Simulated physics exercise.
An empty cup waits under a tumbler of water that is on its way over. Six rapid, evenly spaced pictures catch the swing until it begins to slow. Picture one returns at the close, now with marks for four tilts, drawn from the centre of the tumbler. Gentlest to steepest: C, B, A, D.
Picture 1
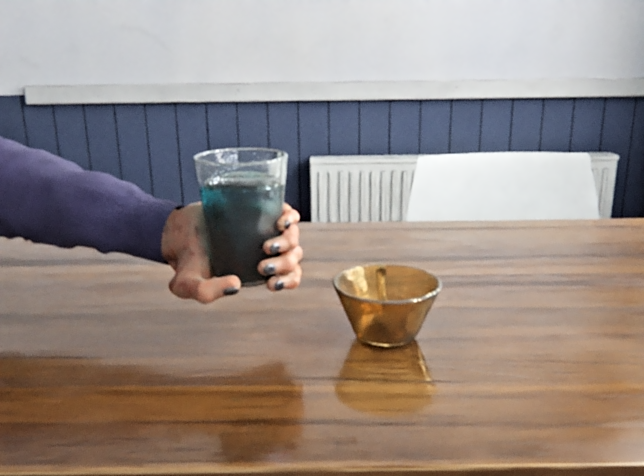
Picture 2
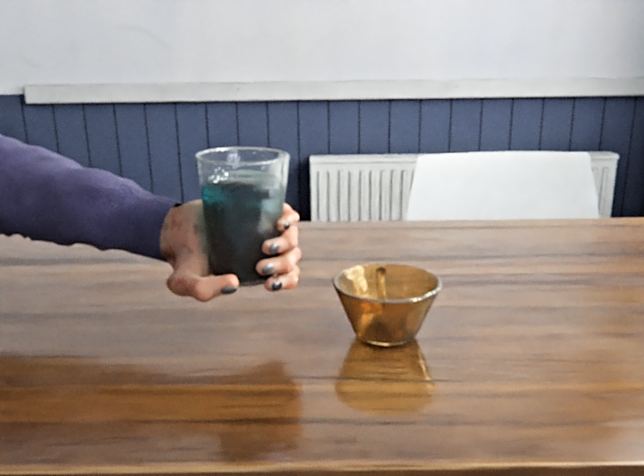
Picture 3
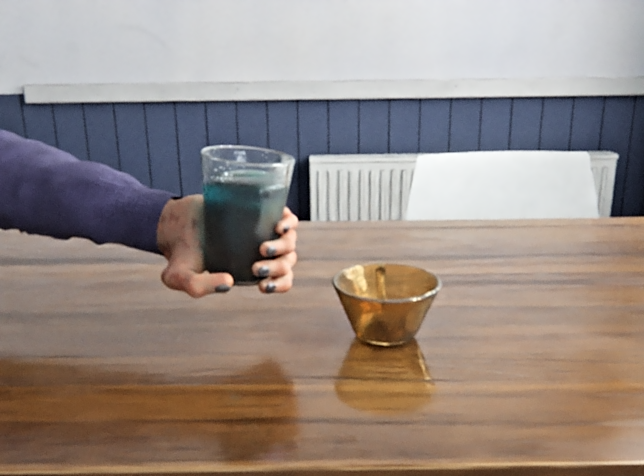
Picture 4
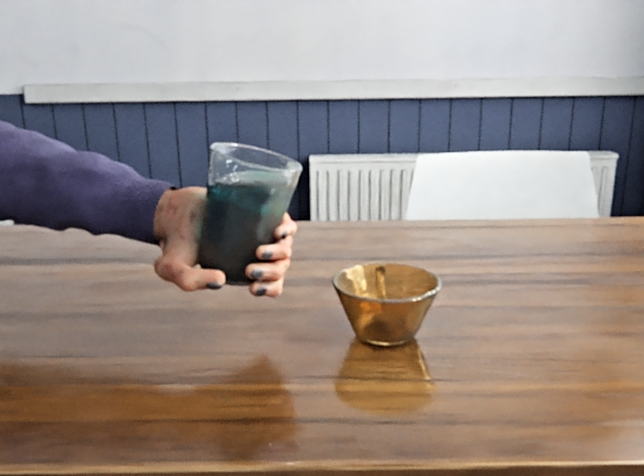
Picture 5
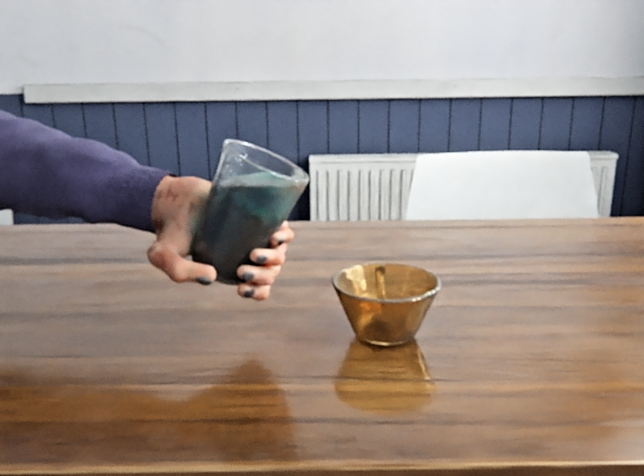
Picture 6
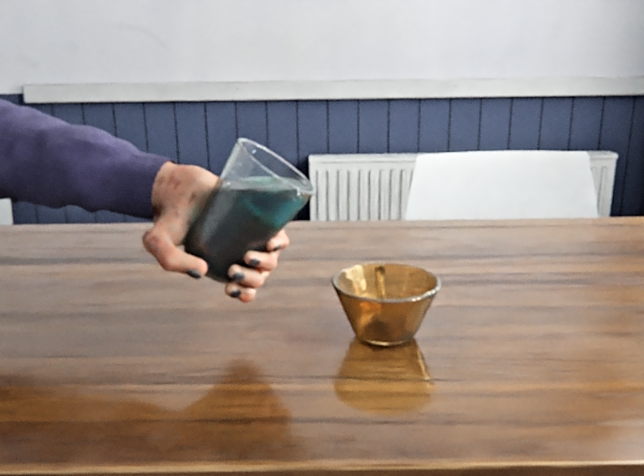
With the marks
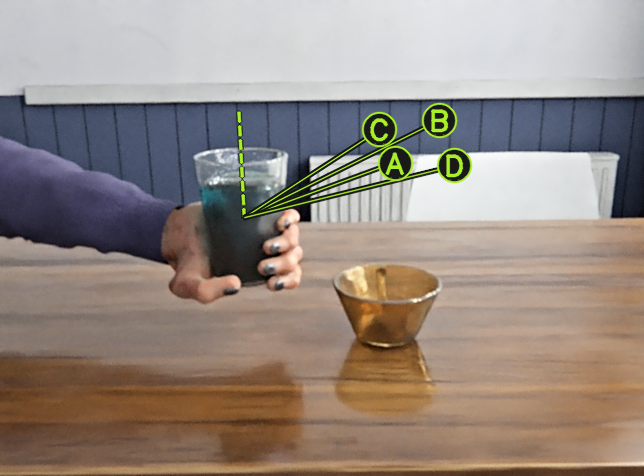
At a shiny wooden table, a hand in a purple sleeve held a glass of dark teal liquid upright beside a small amber bowl, then gradually tilted it to the right, with nothing leaving the glass.
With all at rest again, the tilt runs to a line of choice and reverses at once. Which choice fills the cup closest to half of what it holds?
A beats the others.
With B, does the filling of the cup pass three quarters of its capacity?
No, less.
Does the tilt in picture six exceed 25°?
Yes, it does.
On the marked copy, A at (379, 168); B at (424, 127); C at (365, 139); D at (437, 169).
For line A, the cup ends with about 51 % of what it can hold; 3 % of the water is spilt.
For line B, the cup ends with about 38 % of what it can hold.
For line C, the cup ends with about 25 % of what it can hold; 3 % of the water is spilt.
For line D, the cup ends with about 66 % of what it can hold; 5 % of the water is spilt.
